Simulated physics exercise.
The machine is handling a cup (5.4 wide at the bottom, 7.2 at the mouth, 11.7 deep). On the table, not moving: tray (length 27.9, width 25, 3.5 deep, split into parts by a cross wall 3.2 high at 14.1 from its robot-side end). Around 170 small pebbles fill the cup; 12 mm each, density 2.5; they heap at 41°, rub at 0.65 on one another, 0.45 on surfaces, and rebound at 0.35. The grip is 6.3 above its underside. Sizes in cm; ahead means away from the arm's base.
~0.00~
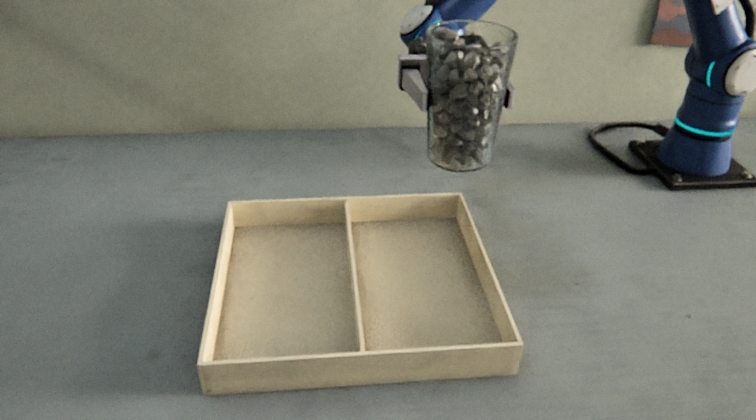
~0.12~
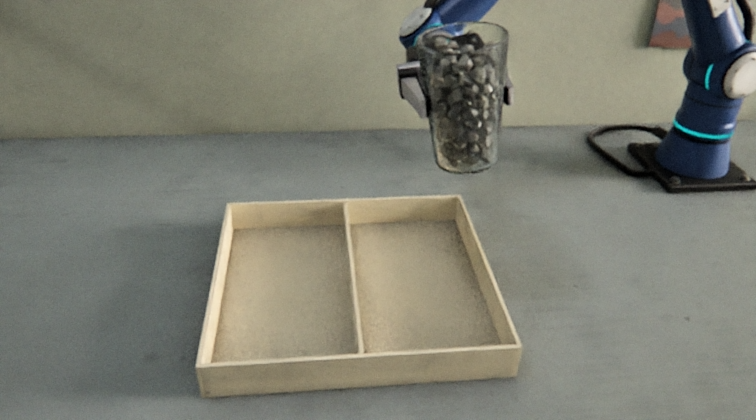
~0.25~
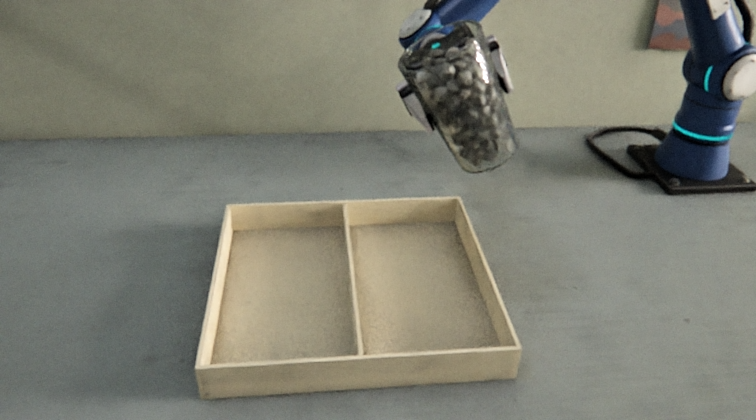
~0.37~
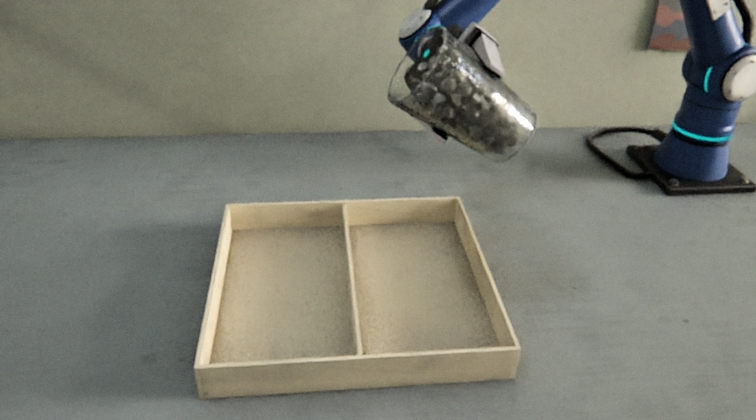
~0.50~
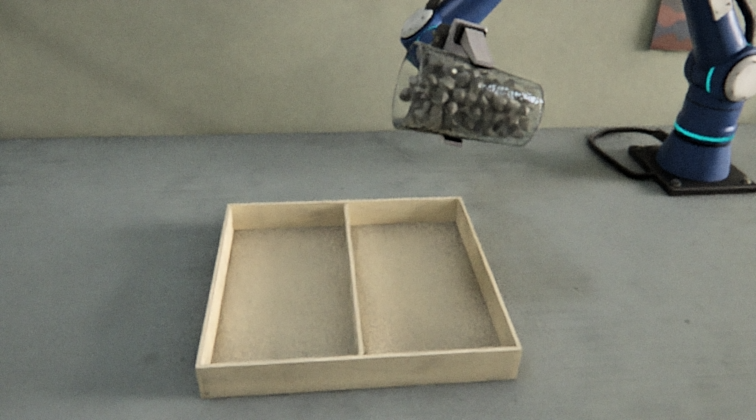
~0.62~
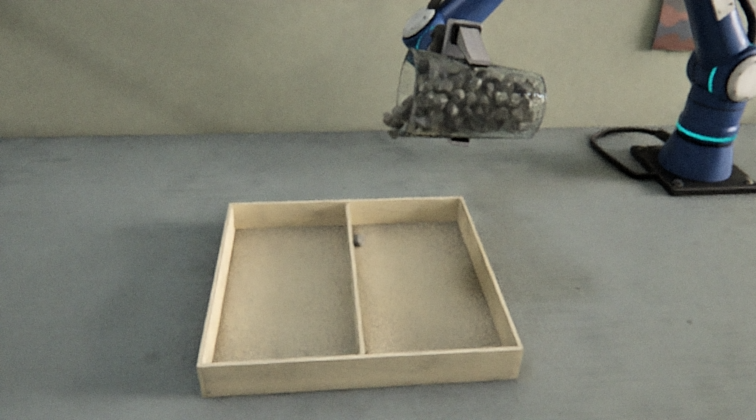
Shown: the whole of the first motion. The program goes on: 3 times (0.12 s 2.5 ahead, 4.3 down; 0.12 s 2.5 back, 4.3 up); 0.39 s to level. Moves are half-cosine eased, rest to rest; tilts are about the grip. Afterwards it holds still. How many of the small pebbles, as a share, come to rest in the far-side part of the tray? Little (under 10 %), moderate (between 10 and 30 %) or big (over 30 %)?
A moderate share, between 10 and 30 %, ends in the far-side part of the tray.
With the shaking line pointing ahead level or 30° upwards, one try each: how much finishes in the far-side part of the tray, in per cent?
Some 55 and 85 per cent.
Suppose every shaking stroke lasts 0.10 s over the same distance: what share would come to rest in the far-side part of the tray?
Then about 25 per cent.
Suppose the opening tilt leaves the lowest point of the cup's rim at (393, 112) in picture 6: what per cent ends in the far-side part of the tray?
Some 5 per cent.
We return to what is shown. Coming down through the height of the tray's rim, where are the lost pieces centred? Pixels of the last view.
Around (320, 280).
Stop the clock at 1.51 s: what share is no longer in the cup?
Near 15 per cent so far.
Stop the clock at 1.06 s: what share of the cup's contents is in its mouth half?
Roughly 45 per cent.
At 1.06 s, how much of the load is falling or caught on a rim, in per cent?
About 3 per cent.
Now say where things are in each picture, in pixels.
The first frame shows the cup middle at (465, 101), level; upper third of the load around (471, 67), from x 435 to 505, top at y 35; 172 in the cup.
The second frame shows the cup middle at (465, 103), tilted 8° forward; upper third of the load around (467, 69), from x 430 to 495, top at y 45.
The third frame shows the cup middle at (466, 104), tilted 29° forward; upper third of the load around (460, 75), from x 425 to 505, top at y 45.
The fourth frame shows the cup middle at (467, 103), tilted 54° forward; upper third of the load around (454, 80), from x 410 to 525, top at y 50.
The fifth frame shows the cup middle at (470, 101), tilted 75° forward; upper third of the load around (459, 84), from x 405 to 530, top at y 65.
The sixth frame shows the cup middle at (472, 100), tilted 83° forward; upper third of the load around (475, 86), from x 360 to 535, top at y 70; 171 in the cup, 1 in flight or on a rim.
After 1.06 s, tilted 83° forward, highest piece 24 above the table; 151 in the cup, 14 in the far-side part, 1 in the robot-side part, 6 in flight or on a rim.
After 1.51 s, tilted 50° forward, highest piece 24 above the table; 143 in the cup, 23 in the far-side part, 4 in the robot-side part, 2 in flight or on a rim.
After 1.93 s, level, highest piece 27 above the table; 143 in the cup, 25 in the far-side part, 4 in the robot-side part.
After 2.98 s, level, highest piece 27 above the table; 143 in the cup, 25 in the far-side part, 4 in the robot-side part.
In the end, 143 in the cup, 25 in the far-side part, 4 in the robot-side part. That is 15 % in the far-side part of the tray.
